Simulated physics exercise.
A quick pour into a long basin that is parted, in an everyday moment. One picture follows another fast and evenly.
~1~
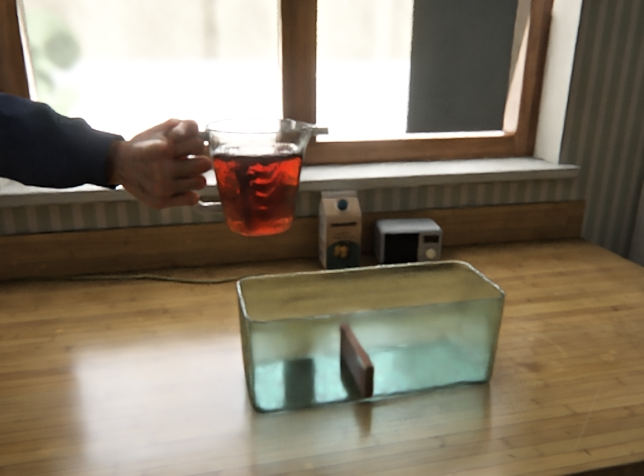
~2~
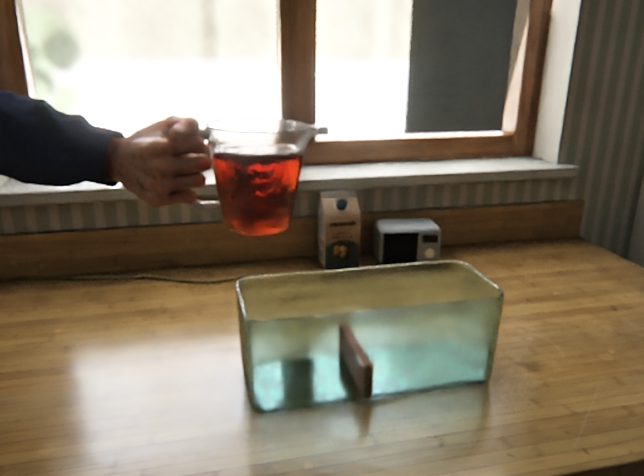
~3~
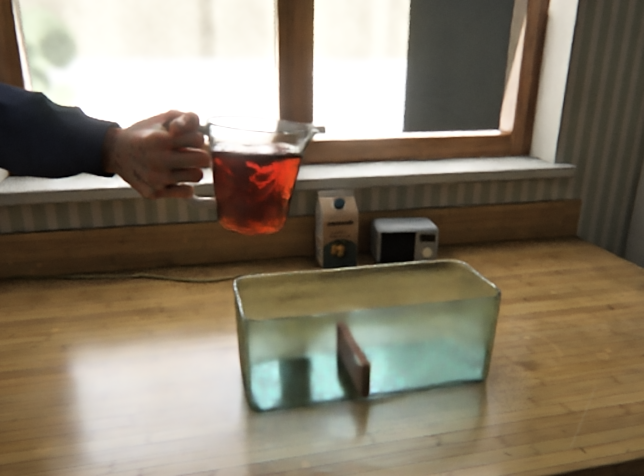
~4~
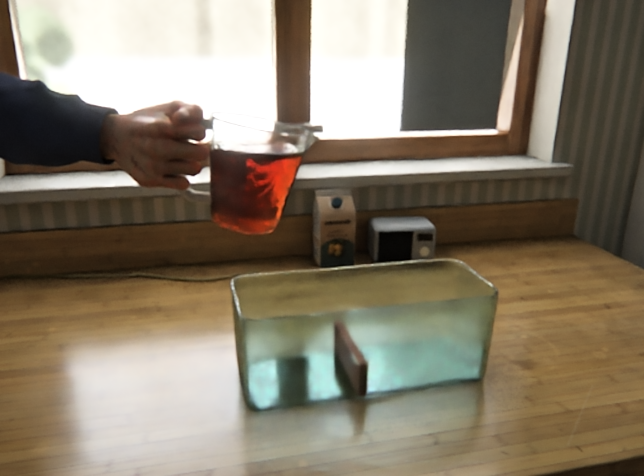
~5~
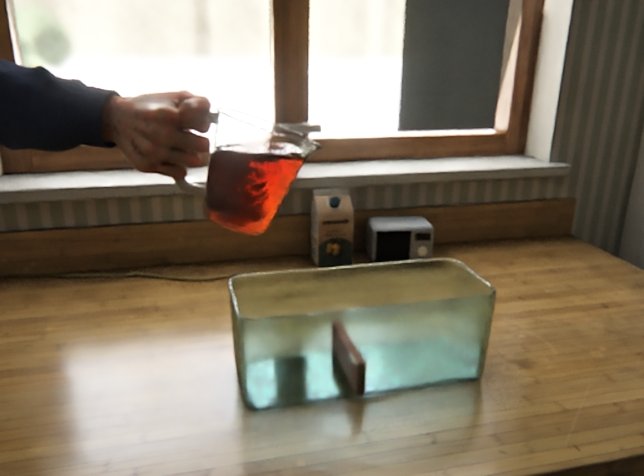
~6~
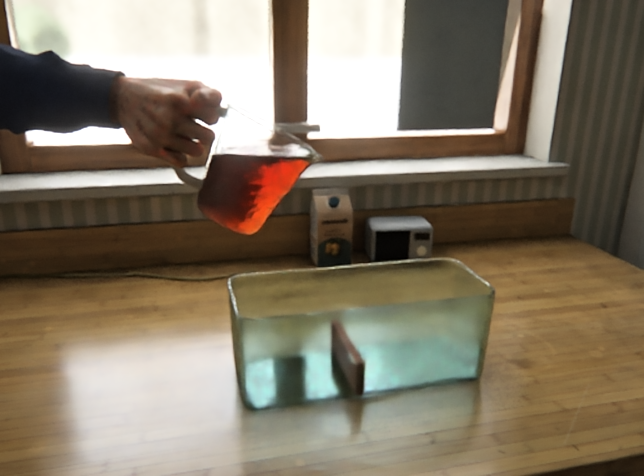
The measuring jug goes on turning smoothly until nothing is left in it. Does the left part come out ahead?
No, the right part does.
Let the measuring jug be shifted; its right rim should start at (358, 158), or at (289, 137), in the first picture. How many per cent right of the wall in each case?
In order: Close to 95 and 20 percent.
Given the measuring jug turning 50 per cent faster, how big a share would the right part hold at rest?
About 90 in a hundred.
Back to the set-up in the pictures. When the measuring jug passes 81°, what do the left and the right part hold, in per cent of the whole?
Left part: Around 0 %. Right part: Around 10 %.
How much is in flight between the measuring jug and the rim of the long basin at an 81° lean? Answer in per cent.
Somewhere around 25 per cent of it.
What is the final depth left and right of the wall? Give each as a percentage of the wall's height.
Left 0 per cent, right 50.
A moment on, the tilt is 81° and 65 per cent is still to pour, 0 is left of the wall and 9 right of it.
Next, the tilt is 94° and 20 per cent is still to pour, 3 is left of the wall and 56 right of it.
Then the tilt is 94° and 4 per cent is still to pour, 4 is left of the wall and 88 right of it.
Later the tilt is 94° and 0 per cent is still to pour, 5 is left of the wall and 93 right of it.
Finally, 6 per cent lies left of the wall, 93 right of it and 1 outside.
